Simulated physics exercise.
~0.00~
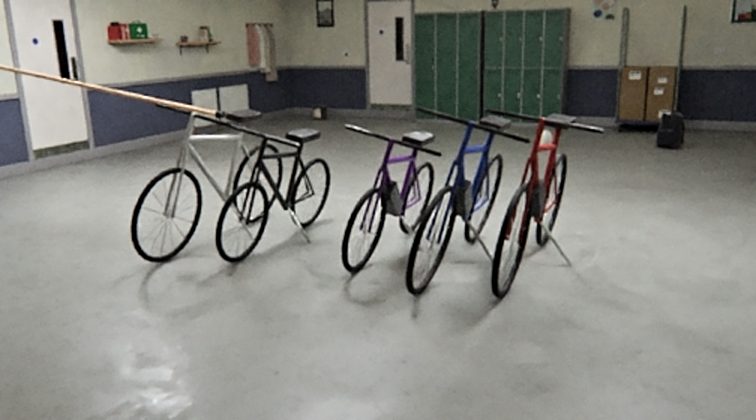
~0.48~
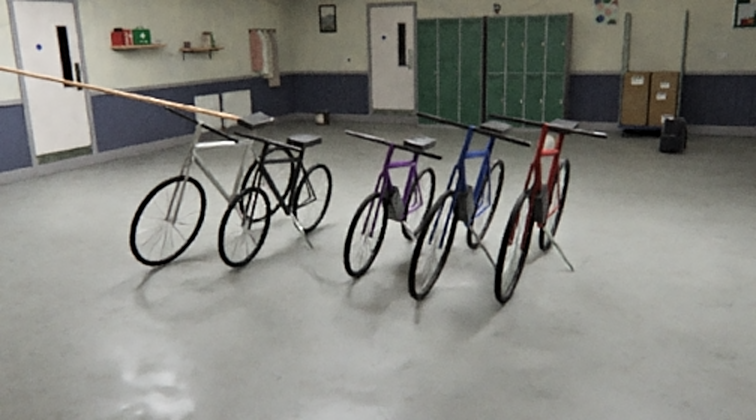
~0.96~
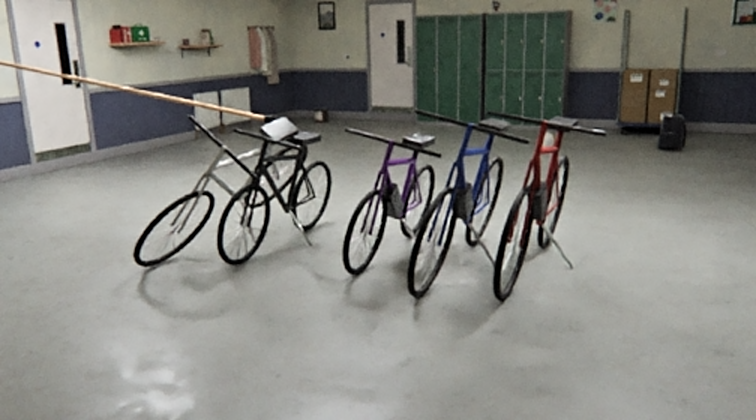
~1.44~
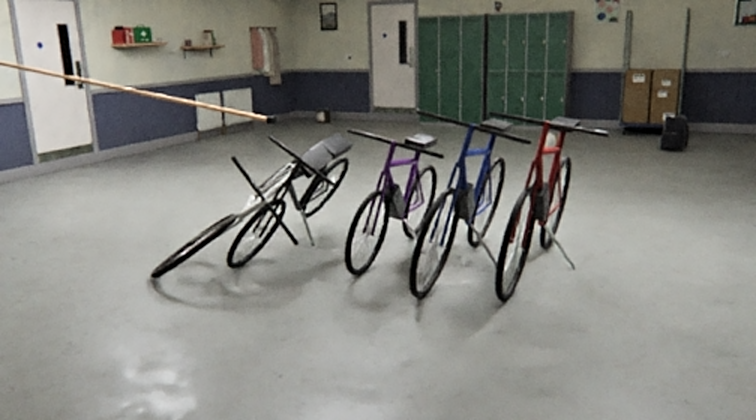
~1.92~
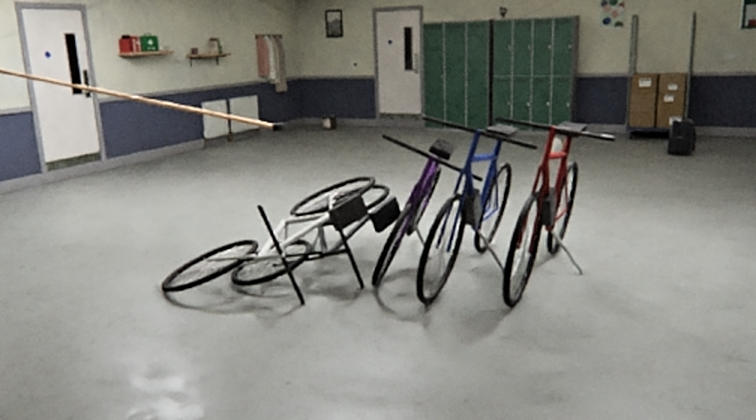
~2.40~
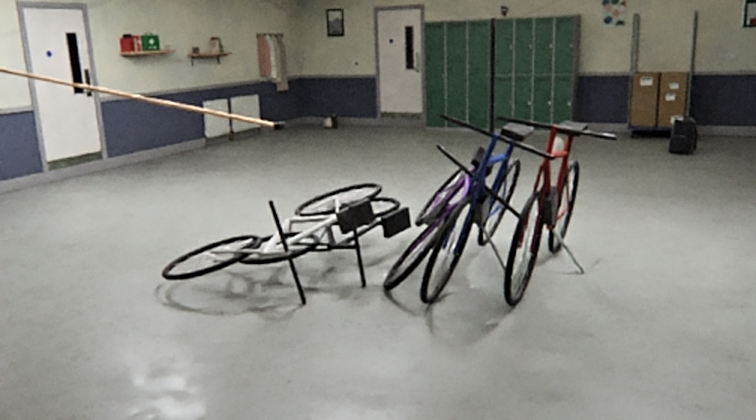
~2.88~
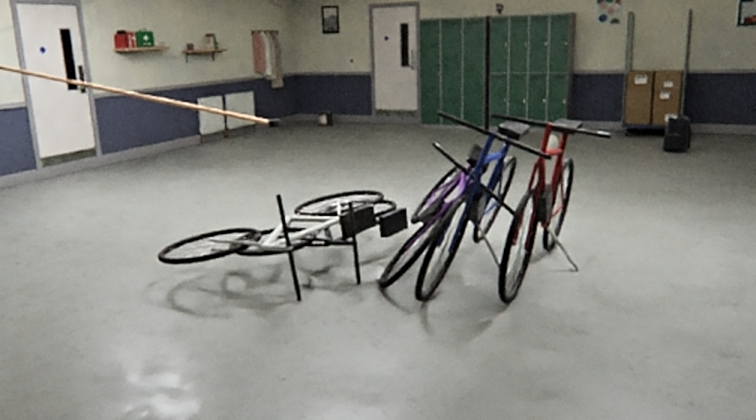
A pole tips two bikes flat, and the purple one falls against the blue one.
